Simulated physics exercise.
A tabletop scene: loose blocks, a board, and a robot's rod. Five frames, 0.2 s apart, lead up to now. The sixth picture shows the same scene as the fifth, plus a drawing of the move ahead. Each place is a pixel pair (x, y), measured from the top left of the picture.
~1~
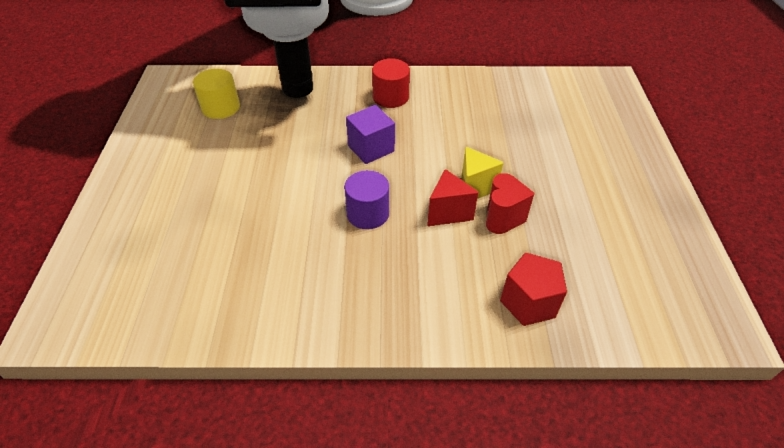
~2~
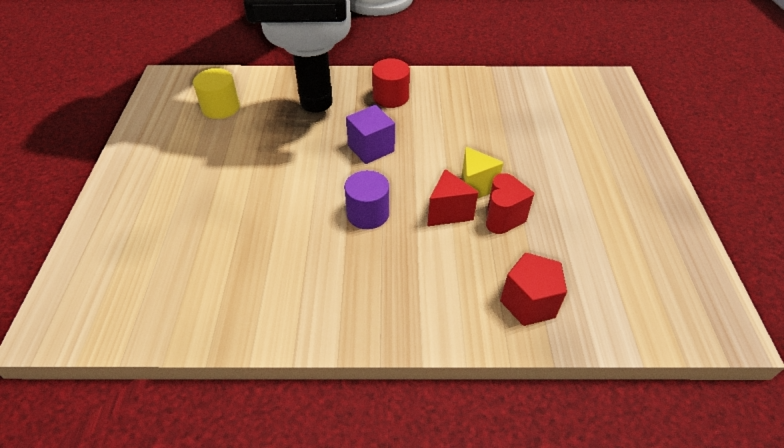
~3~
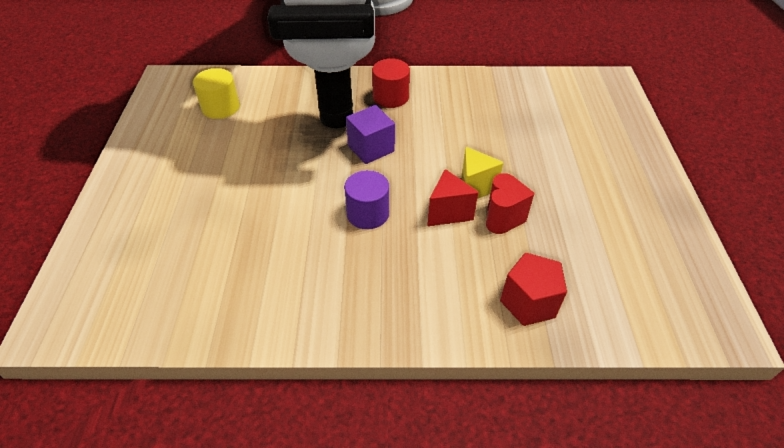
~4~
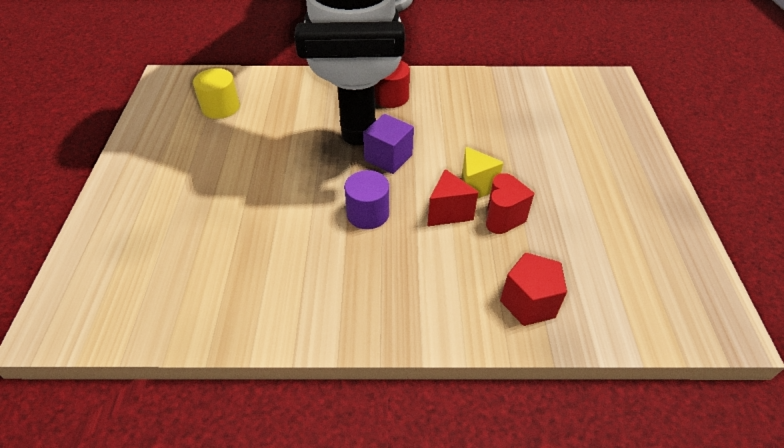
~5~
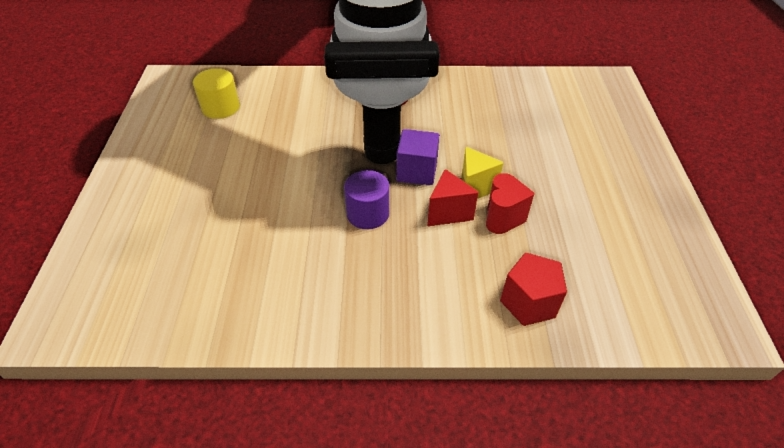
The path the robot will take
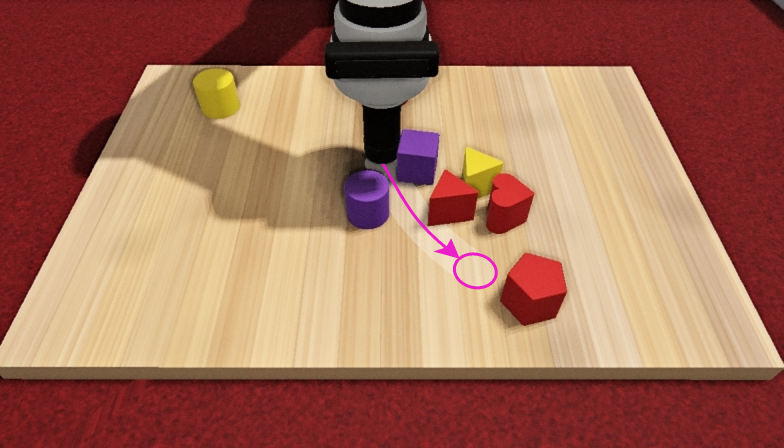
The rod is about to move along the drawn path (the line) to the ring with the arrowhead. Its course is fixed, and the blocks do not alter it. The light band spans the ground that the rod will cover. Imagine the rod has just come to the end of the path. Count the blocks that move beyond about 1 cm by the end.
Blocks displaced: 2.
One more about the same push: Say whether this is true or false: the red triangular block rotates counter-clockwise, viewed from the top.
True.
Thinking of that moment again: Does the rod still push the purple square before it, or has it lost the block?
Slipped clear.
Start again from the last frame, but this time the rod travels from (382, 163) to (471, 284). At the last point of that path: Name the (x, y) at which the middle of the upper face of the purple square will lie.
Roughly at (437, 149).
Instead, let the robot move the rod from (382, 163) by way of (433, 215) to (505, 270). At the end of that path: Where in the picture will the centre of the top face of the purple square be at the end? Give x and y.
In the picture, that point is around (445, 151).
The line goes from (382, 163) over (403, 198) and (432, 235) to (475, 270).
What follows on the original path. One third of the way, rod at (403, 189); purple square at (433, 148), turned 25° anticlockwise.
Two thirds of the way, rod at (433, 226); purple square at (433, 148), turned 25° anticlockwise; red triangular block at (464, 194), turned 50° anticlockwise.
At the end, rod at (477, 261); purple cylinder unmoved; purple square at (433, 148), turned 25° anticlockwise; red triangular block at (467, 194), turned 60° anticlockwise.
